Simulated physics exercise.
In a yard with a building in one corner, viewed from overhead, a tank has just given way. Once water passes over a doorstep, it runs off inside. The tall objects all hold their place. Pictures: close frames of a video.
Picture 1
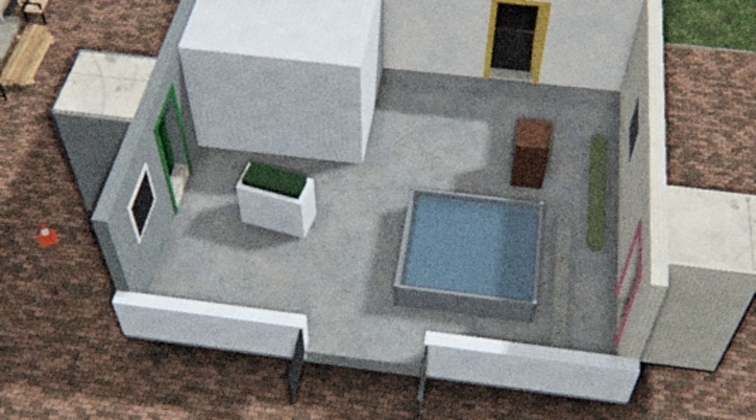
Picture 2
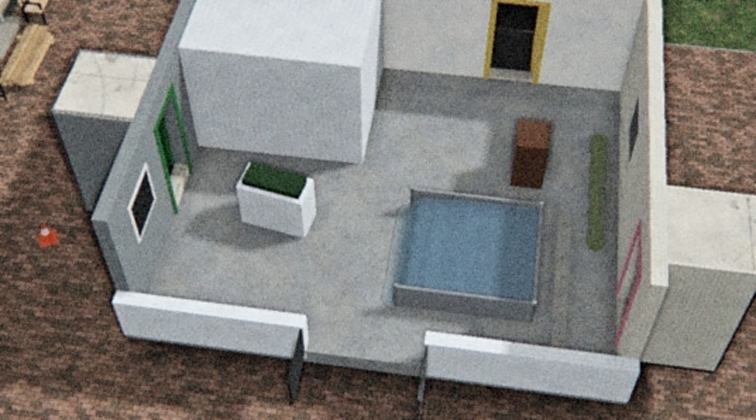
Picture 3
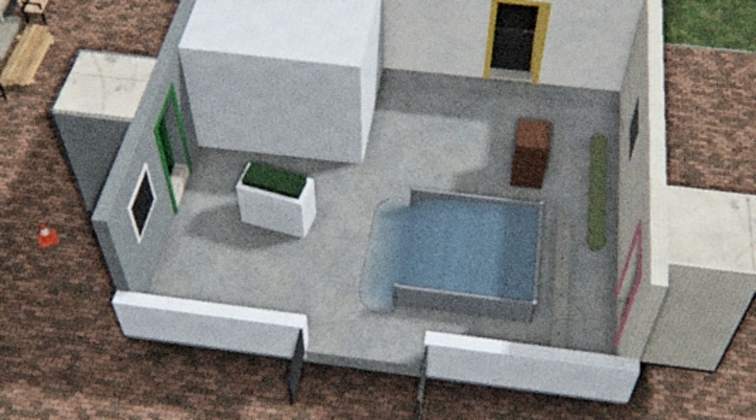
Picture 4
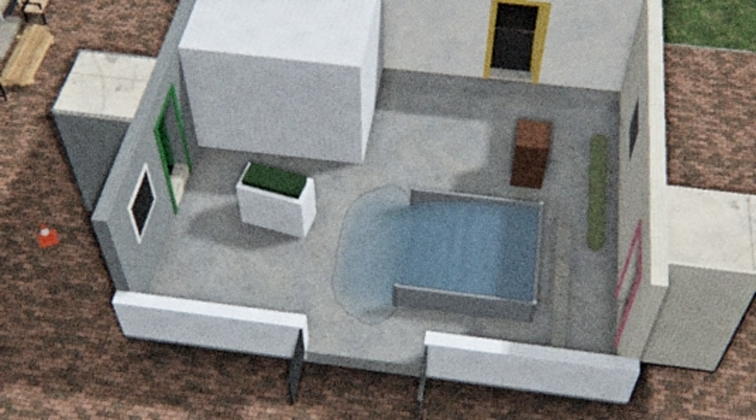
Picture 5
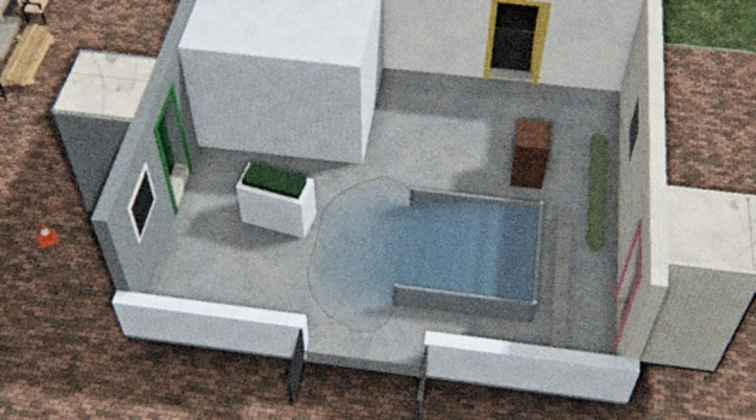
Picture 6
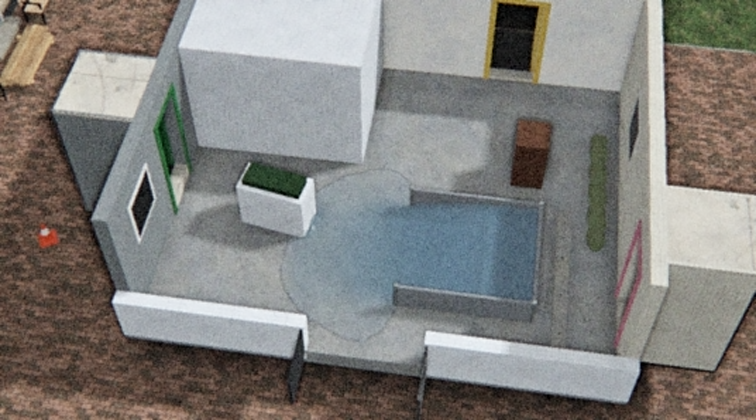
We see a walled yard from above, with a rectangular water tank, a planter and a brown box; the tank's left side opens, and water pours out, spreading leftward across the grey floor in a widening rounded pool.
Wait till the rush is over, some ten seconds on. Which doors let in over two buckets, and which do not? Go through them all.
The yellow door will allow in no excess; the pink door will allow in no excess; the green door will allow in no excess.
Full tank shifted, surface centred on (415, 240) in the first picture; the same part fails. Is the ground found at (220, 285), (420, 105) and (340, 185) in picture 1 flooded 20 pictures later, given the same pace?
Soaked, spared, soaked.
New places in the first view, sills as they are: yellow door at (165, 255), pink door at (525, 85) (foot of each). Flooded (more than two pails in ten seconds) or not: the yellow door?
Put simply, the yellow door gets past the mark.
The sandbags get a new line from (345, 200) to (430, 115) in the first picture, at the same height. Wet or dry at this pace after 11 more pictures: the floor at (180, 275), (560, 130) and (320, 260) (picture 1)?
Submerged, spared, submerged.
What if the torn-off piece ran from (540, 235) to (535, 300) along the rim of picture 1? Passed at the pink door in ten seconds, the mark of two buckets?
Result - the pink door clears the line.
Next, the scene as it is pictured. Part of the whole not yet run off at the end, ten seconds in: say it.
Roughly 86 parts in every hundred.
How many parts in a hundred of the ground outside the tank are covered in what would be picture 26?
Estimated share: About 40 %.
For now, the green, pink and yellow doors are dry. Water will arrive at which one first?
It's the green door.
A moment on, water covers 30 % of the floor; the yellow door not reached, the pink door not reached, the green door not reached.
Next, water covers 40 % of the floor; the yellow door not reached, the pink door not reached, the green door wet at the sill, nothing in.
Then, water covers 40 % of the floor; the yellow door not reached, the pink door not reached, the green door wet at the sill, nothing in.
Later, water covers 40 % of the floor; the yellow door not reached, the pink door not reached, the green door wet at the sill, nothing in.
In the end, water covers 75 % of the floor; the yellow door wet at the sill, nothing in, the pink door not reached, the green door wet at the sill, nothing in.
